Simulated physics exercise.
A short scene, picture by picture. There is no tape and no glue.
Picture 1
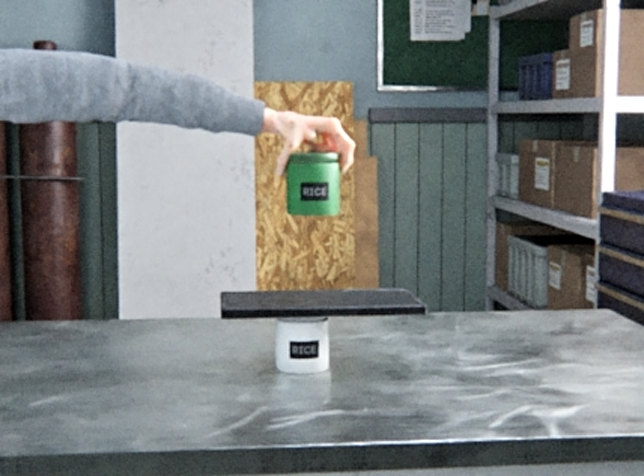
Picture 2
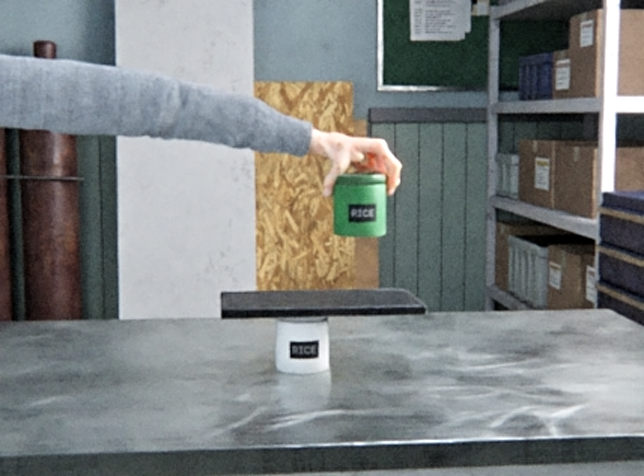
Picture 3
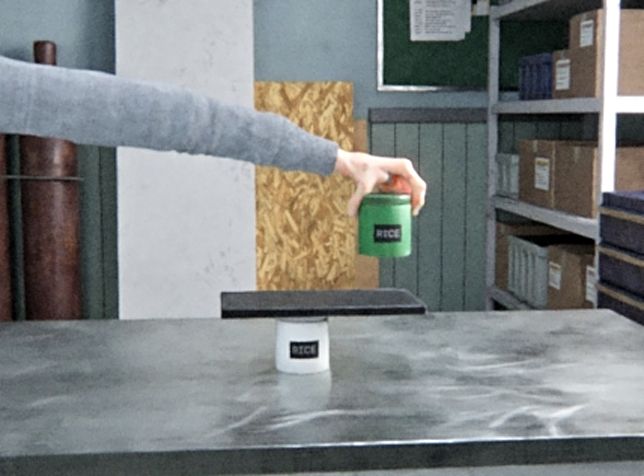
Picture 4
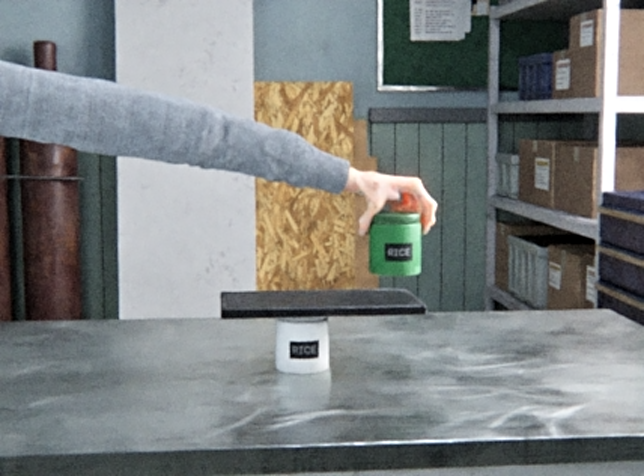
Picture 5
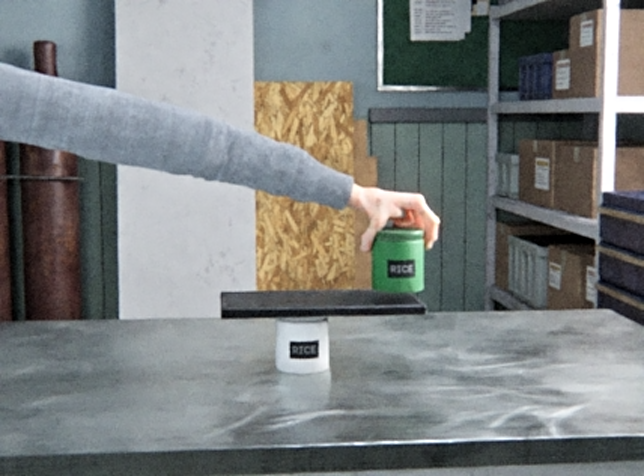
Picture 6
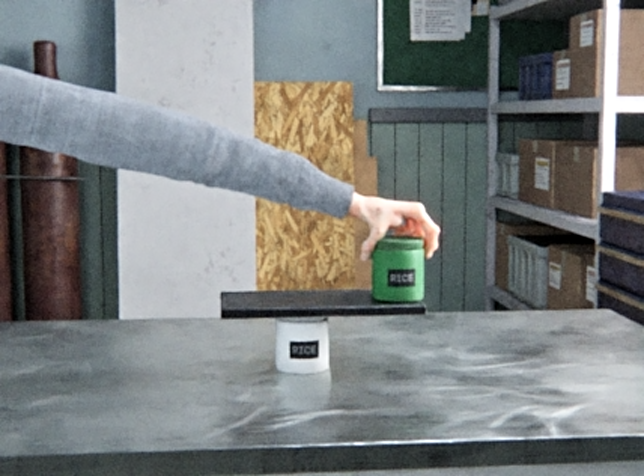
A hand held a green jar labelled rice above a black slab resting on a white jar, moved it right and downward, and set it on the slab's right end, still gripping it.
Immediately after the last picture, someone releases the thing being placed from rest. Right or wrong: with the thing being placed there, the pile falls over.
Right, it falls over.
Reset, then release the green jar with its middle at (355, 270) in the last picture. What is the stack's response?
Then it gives way.
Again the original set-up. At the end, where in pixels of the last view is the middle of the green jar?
It ends near (456, 341).
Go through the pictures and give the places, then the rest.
The first frame shows coming down; green jar (313, 183); black lid (320, 303).
The second frame shows coming down; green jar (359, 204); black lid (320, 303).
The third frame shows coming down; green jar (384, 224); black lid (320, 303).
The fourth frame shows coming down; green jar (395, 242); black lid (320, 303).
The fifth frame shows coming down; green jar (398, 259); black lid (320, 303).
The sixth frame shows set down, still held; green jar (398, 268); black lid (320, 303).
Then, 0.30 s later than the last frame, green jar now fallen; black lid tilted by 44°.
Then, 0.40 s later than the last frame, black lid tilted by 45°.
Then, 0.50 s later than the last frame, black lid tilted by 28°.
Then, 1.40 s later than the last frame, nothing new.
When it is over, fallen, green jar; the other 2 as before. End places, in pixels of the last picture, green jar near (456, 341). The stack comes apart.
